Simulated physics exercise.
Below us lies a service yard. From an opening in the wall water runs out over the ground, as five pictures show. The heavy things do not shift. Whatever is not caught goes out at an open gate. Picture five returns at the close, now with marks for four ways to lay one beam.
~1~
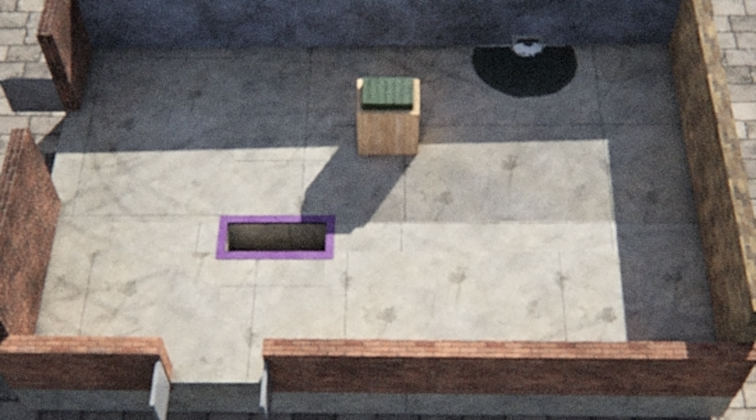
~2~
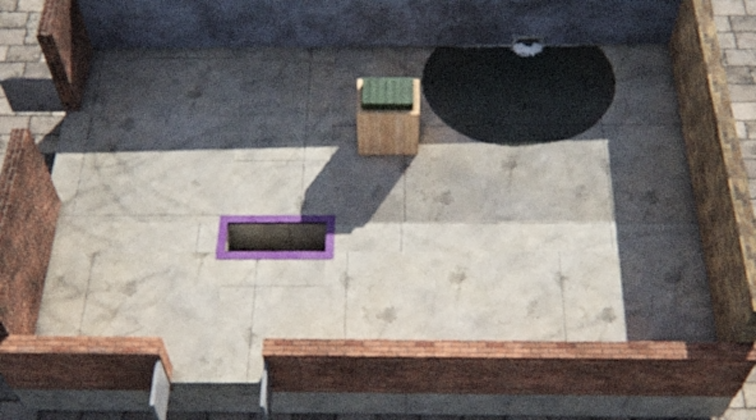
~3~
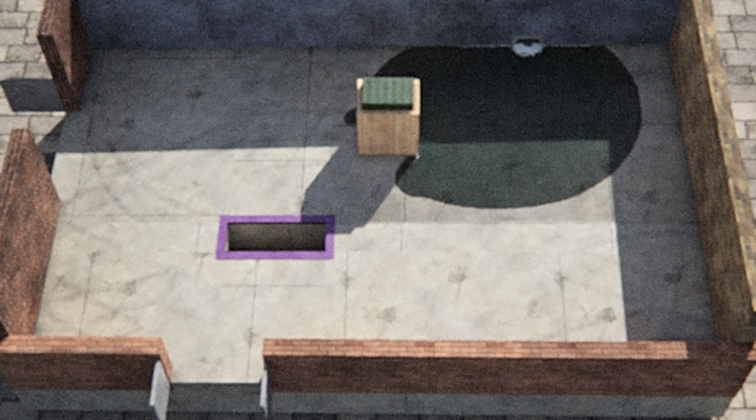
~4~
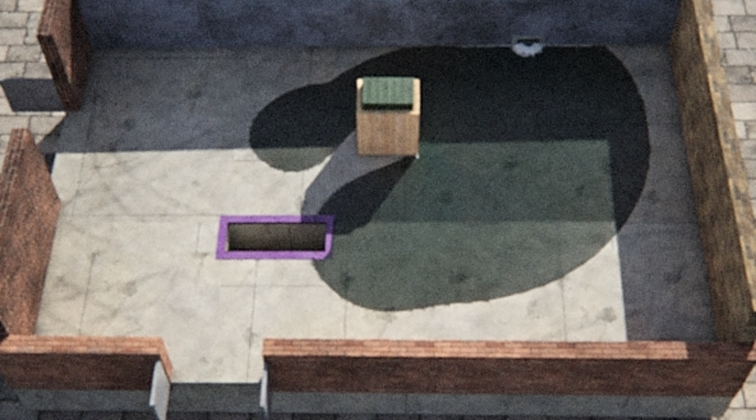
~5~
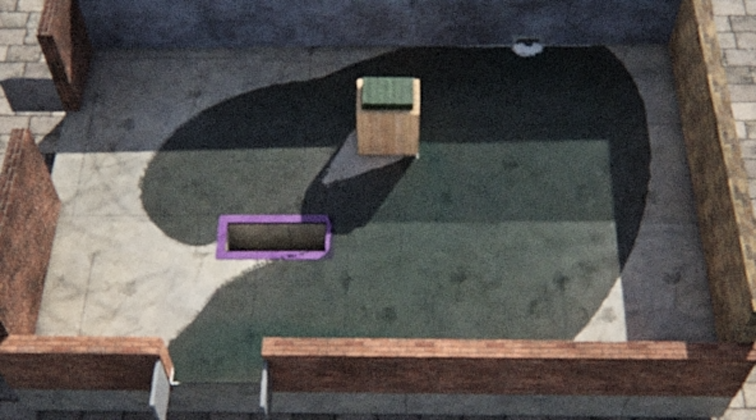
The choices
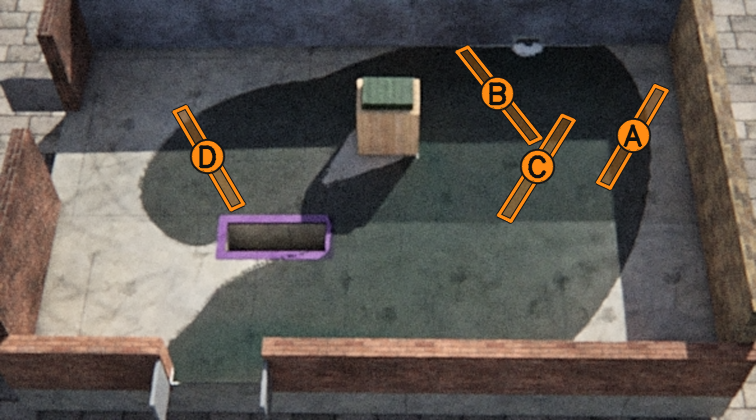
In the video, dark liquid spreads from an outlet at the back wall of a walled yard, flowing around a wooden crate with a green top, then reaching a purple-edged gully and the open gate at the front.
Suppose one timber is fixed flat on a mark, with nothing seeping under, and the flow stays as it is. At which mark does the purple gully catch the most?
Go for D.
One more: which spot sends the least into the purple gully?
The answer is B.
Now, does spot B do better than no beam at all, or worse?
It is worse.
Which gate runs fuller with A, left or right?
More leaves on the right.
In orange, A from (603, 185) to (660, 88); B from (462, 49) to (535, 140); C from (504, 218) to (568, 117); D from (180, 109) to (237, 206).
For spot A, about 15 % of the stream goes into the purple gully, about 82 % out by the gates.
For spot B, about 7 % of the stream goes into the purple gully, about 89 % out by the gates.
For spot C, about 17 % of the stream goes into the purple gully, about 80 % out by the gates.
For spot D, about 26 % of the stream goes into the purple gully, about 67 % out by the gates.
